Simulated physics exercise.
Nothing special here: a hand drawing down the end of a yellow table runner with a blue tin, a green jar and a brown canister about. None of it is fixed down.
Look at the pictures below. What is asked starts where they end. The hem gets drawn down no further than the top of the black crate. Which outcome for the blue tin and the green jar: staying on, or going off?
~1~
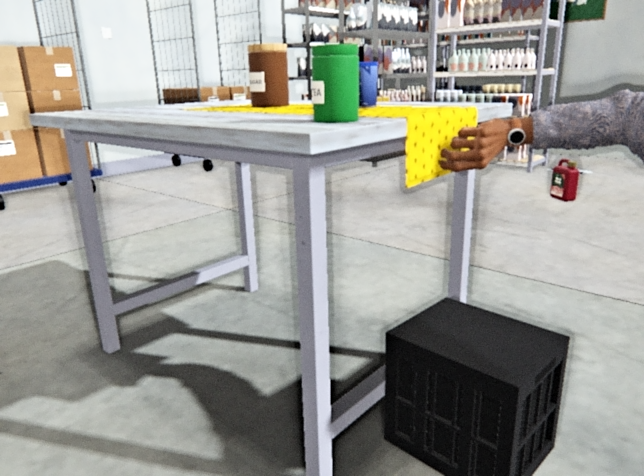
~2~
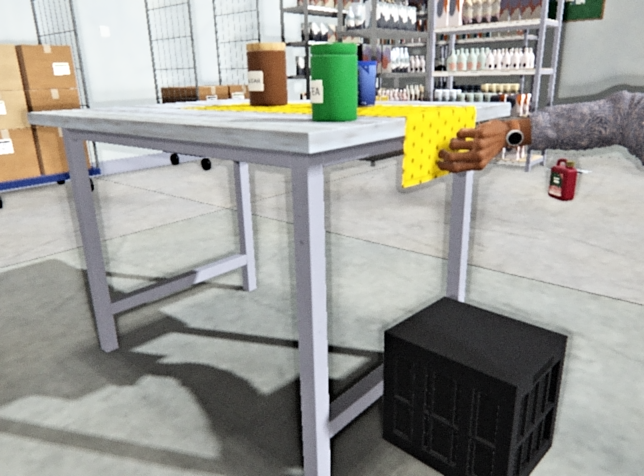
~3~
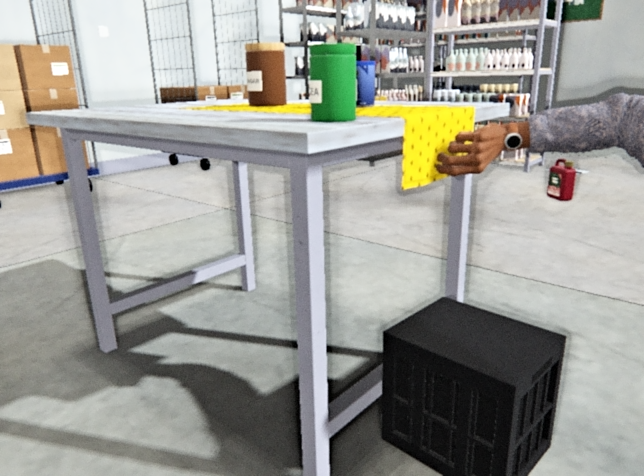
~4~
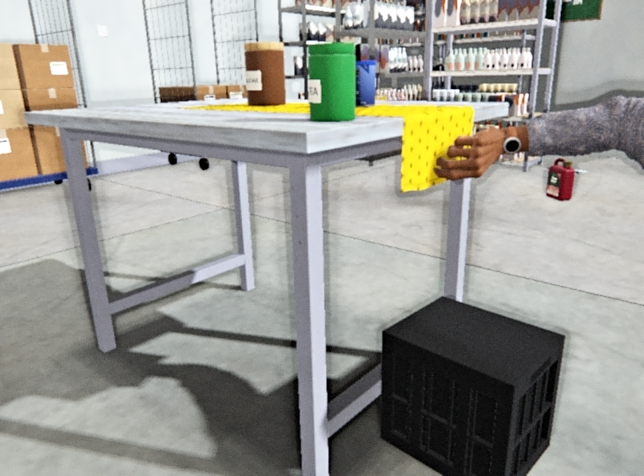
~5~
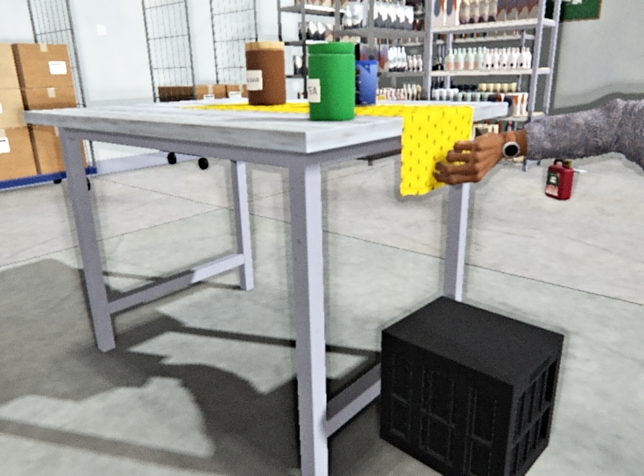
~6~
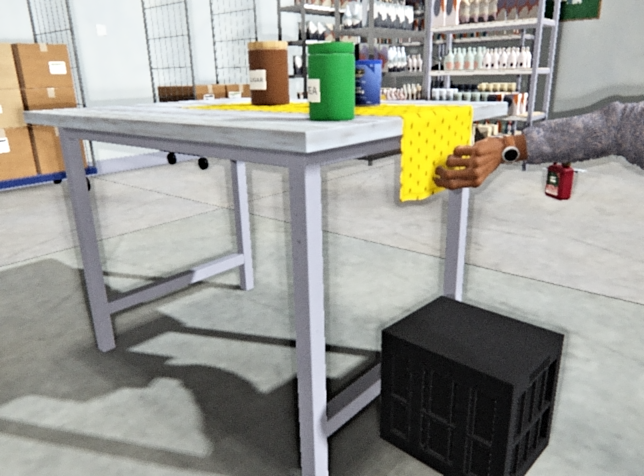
Blue tin, going off; green jar, staying on.
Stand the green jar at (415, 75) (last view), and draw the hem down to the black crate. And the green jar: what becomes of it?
Placed so, it goes over the edge.
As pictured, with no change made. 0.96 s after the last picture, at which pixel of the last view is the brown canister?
I'd put it close to (317, 73).
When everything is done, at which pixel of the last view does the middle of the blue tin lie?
About (519, 289).
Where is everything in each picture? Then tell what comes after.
The first picture shows table runner end (406, 188); blue tin (362, 63); green jar (335, 45); brown canister (267, 45); top of the crate (486, 354).
The second picture shows table runner end (402, 188), far hem (178, 109); green jar (333, 44); green jar stands beside the cloth.
The third picture shows table runner end (402, 190); blue tin (359, 62).
The fourth picture shows table runner end (401, 193), far hem (177, 109); green jar (331, 44).
The fifth picture shows table runner end (401, 197); blue tin (361, 61).
The sixth picture shows table runner end (400, 202), far hem (179, 108); blue tin (365, 61); green jar (331, 43); top of the crate (481, 352).
Then, 0.96 s after the last picture, hem going down; tin carried along near (430, 83); jar unmoved.
Then, 1.86 s after the last picture, hem on the crate; tin down below near (519, 289); jar unmoved.
At rest, hem on the crate; tin down below near (519, 289); jar unmoved. The blue tin falls off and the green jar remains up there.
